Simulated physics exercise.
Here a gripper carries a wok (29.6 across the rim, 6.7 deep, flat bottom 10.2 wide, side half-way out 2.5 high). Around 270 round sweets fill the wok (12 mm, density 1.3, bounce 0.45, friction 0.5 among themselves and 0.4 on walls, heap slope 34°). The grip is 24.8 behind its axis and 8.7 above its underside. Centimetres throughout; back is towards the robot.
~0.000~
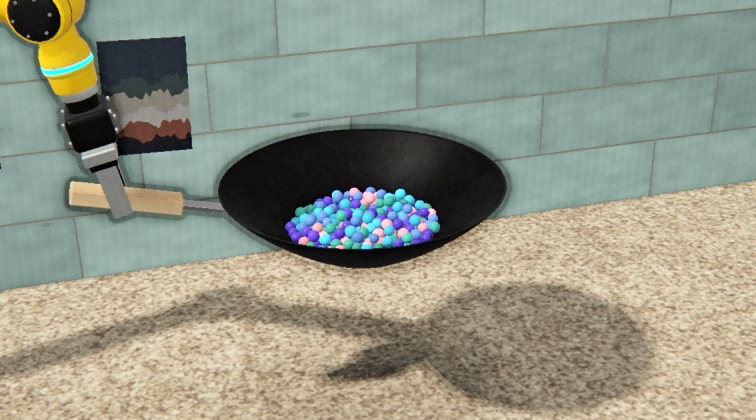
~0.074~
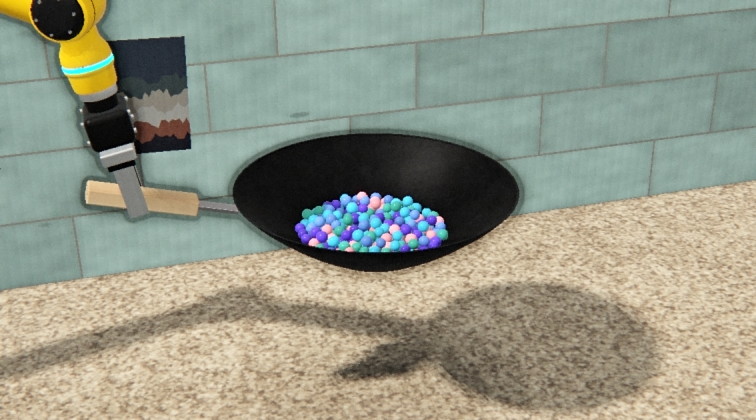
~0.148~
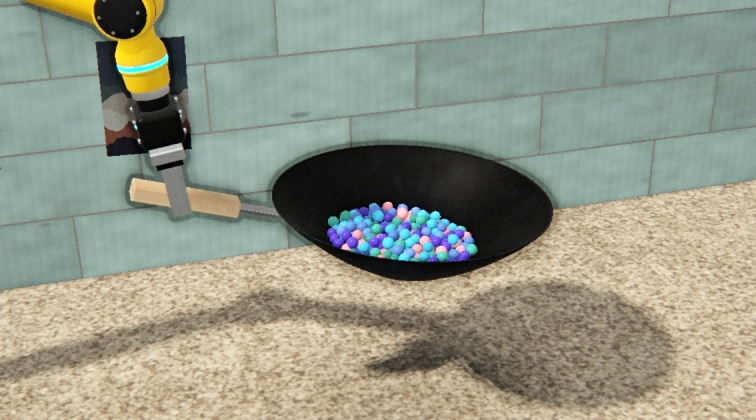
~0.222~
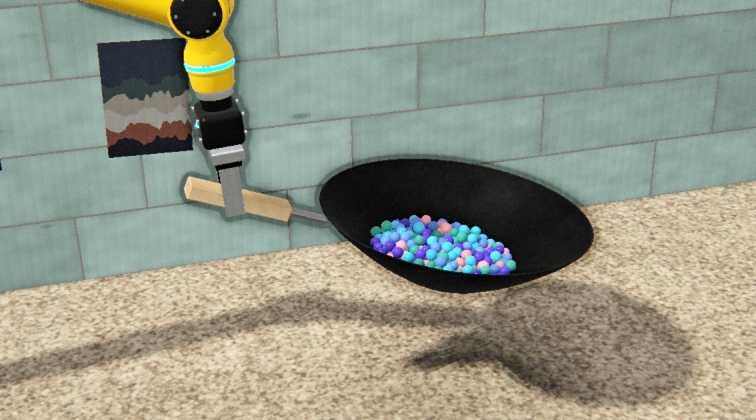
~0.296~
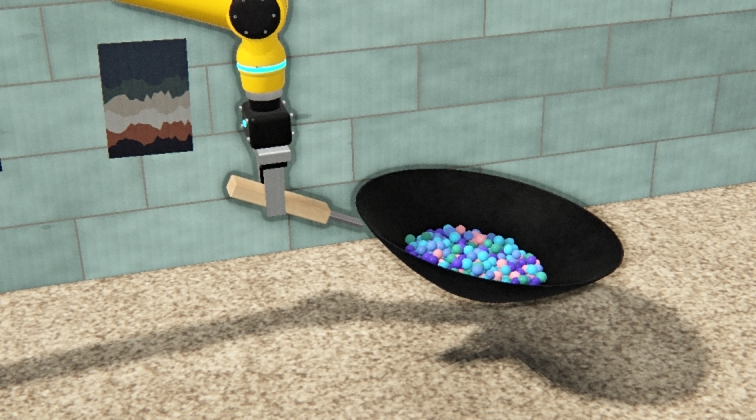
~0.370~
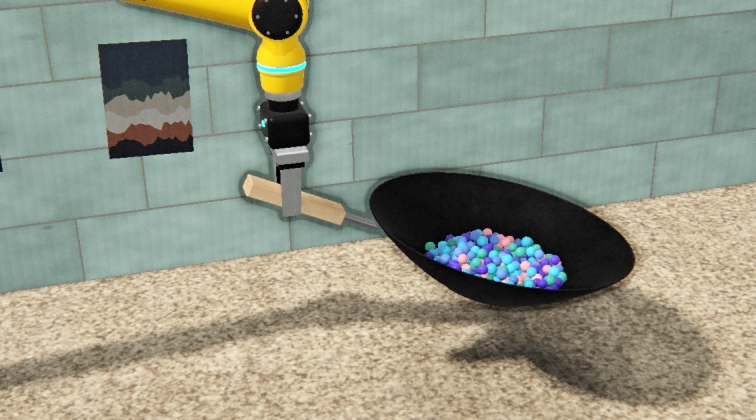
A black wok of colourful round sweets moving right and tilting gradually away from the yellow robot arm gripping its wooden handle.
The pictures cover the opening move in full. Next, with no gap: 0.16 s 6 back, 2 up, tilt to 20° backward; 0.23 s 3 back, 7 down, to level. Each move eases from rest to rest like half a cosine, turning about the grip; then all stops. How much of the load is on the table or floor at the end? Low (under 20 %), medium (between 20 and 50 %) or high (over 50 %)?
Answer: Low; under 20 % of the round sweets finish on the table or floor.
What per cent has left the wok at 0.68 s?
Near 95 per cent so far.
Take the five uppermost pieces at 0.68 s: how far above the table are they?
Roughly 50 cm.
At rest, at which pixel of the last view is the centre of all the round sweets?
At about (418, 277).
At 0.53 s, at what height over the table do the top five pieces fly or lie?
About 39 cm.
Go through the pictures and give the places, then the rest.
In the first frame, the wok middle at (363, 213), level; upper third of the load around (363, 219), from x 290 to 435, top at y 195; 272 in the wok.
In the second frame, the wok middle at (376, 217), tilted 1° forward; upper third of the load around (358, 225), from x 300 to 445, top at y 195.
In the third frame, the wok middle at (410, 227), tilted 4° forward; upper third of the load around (375, 234), from x 335 to 470, top at y 205.
In the fourth frame, the wok middle at (452, 240), tilted 8° forward; upper third of the load around (415, 246), from x 375 to 510, top at y 220.
In the fifth frame, the wok middle at (483, 250), tilted 11° forward; upper third of the load around (449, 256), from x 410 to 540, top at y 230.
In the sixth frame, the wok middle at (494, 254), tilted 12° forward; upper third of the load around (475, 261), from x 430 to 560, top at y 235; 272 in the wok.
After 0.53 s, tilted 20° backward, highest piece 40 above the table; 272 in the wok.
After 0.68 s, tilted 5° backward, highest piece 52 above the table; 9 in the wok, 263 in flight or on a rim.
After 0.96 s, level, highest piece 20 above the table; 272 in the wok.
After 2.01 s, level, highest piece 18 above the table; 272 in the wok.
In the end, 272 in the wok. That is 0 % on the table or floor.
